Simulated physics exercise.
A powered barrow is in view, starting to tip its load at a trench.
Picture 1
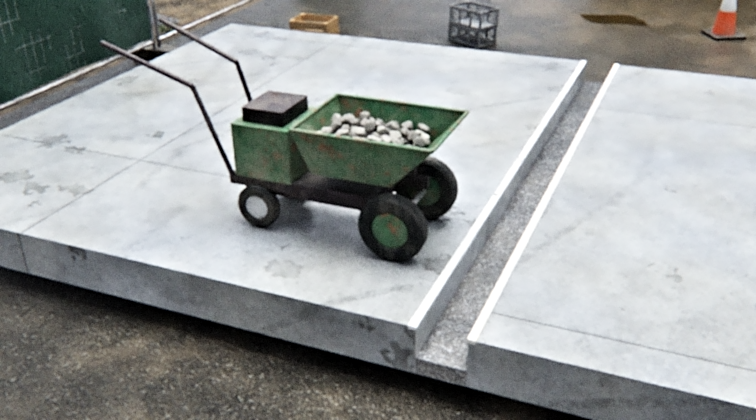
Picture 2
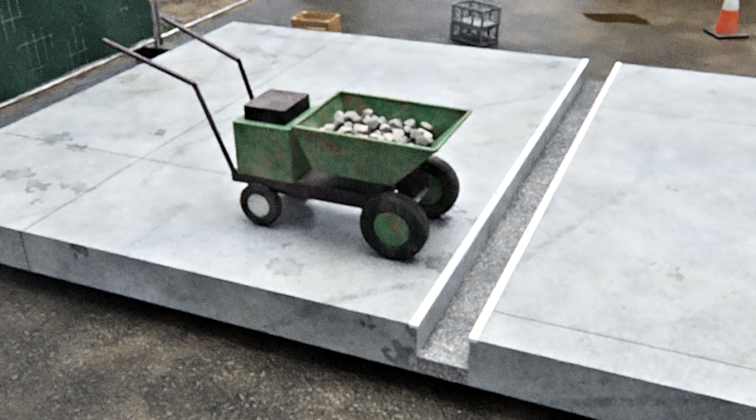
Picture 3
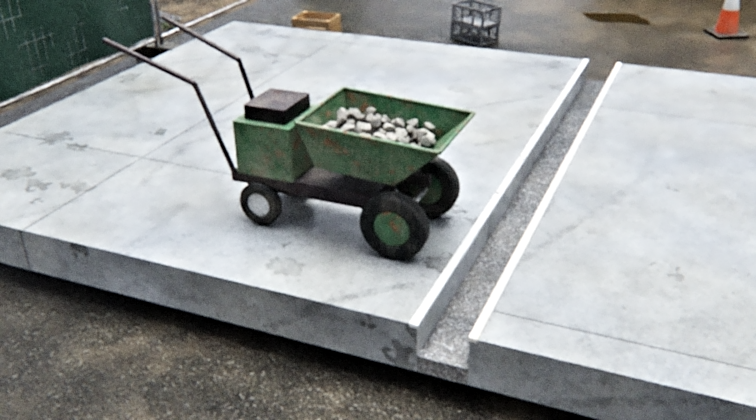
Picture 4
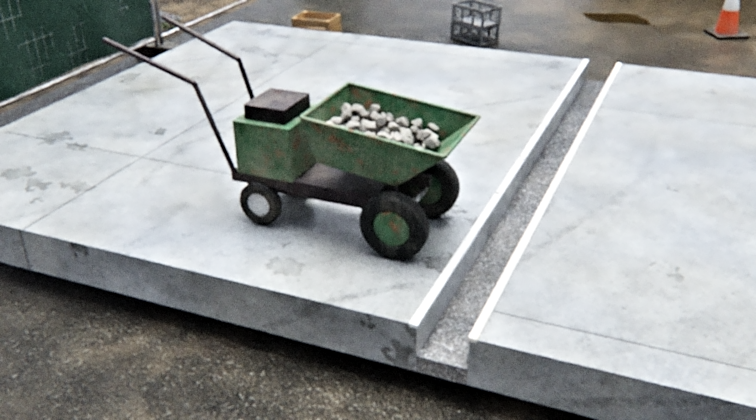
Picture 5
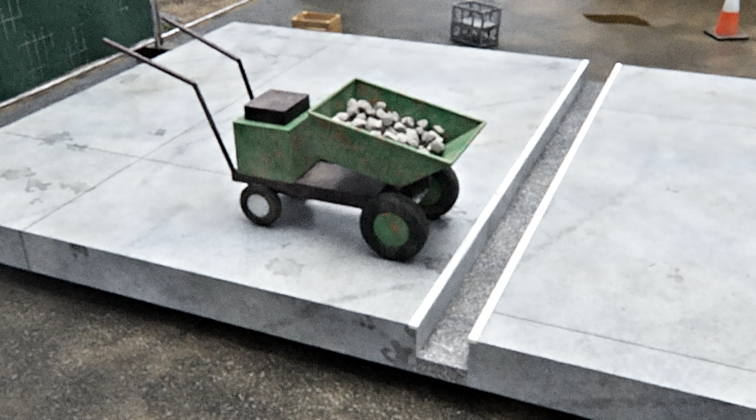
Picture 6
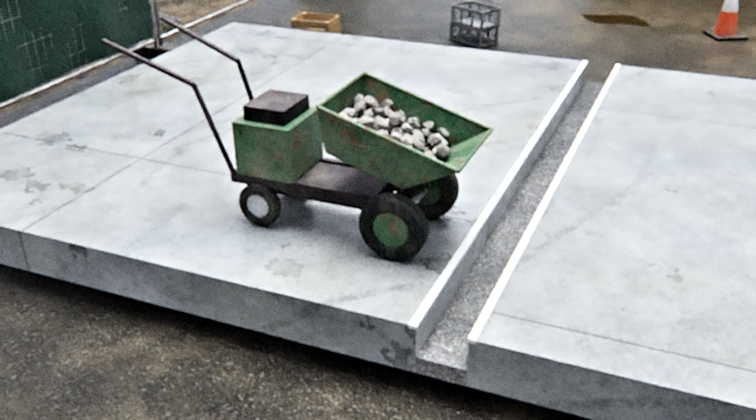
On a pale concrete slab beside a narrow trench, a green powered barrow stands still with a skip of broken stones; the skip starts out level, then its back rises gradually, tilting it down toward the right.
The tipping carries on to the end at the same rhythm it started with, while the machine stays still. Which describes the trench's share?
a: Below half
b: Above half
Option a: Below half.
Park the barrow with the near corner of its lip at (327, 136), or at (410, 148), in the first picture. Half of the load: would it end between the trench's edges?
A minority, then the bulk.
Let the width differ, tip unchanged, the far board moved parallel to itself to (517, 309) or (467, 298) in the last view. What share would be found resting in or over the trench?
Lab note: Case 1 near 80 percent, case 2 near 0 percent.
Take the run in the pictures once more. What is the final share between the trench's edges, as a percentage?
Around 20 in every hundred pieces.
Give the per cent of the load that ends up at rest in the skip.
It works out near 20 percent.
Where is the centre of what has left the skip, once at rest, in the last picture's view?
The centre ends up roughly at (536, 256).
Shortly afterwards, skip tipped steeply; the whole lot in the skip.
Next, skip tipped steeply; all but a few in the skip; only a few in or heaped over the trench; a little beyond it.
Some moments later, skip tipped right over; near a quarter in the skip; a little in or heaped over the trench; near two thirds beyond it.
In the end, skip tipped right over; near a quarter in the skip; near a quarter in or heaped over the trench; near two thirds beyond it.
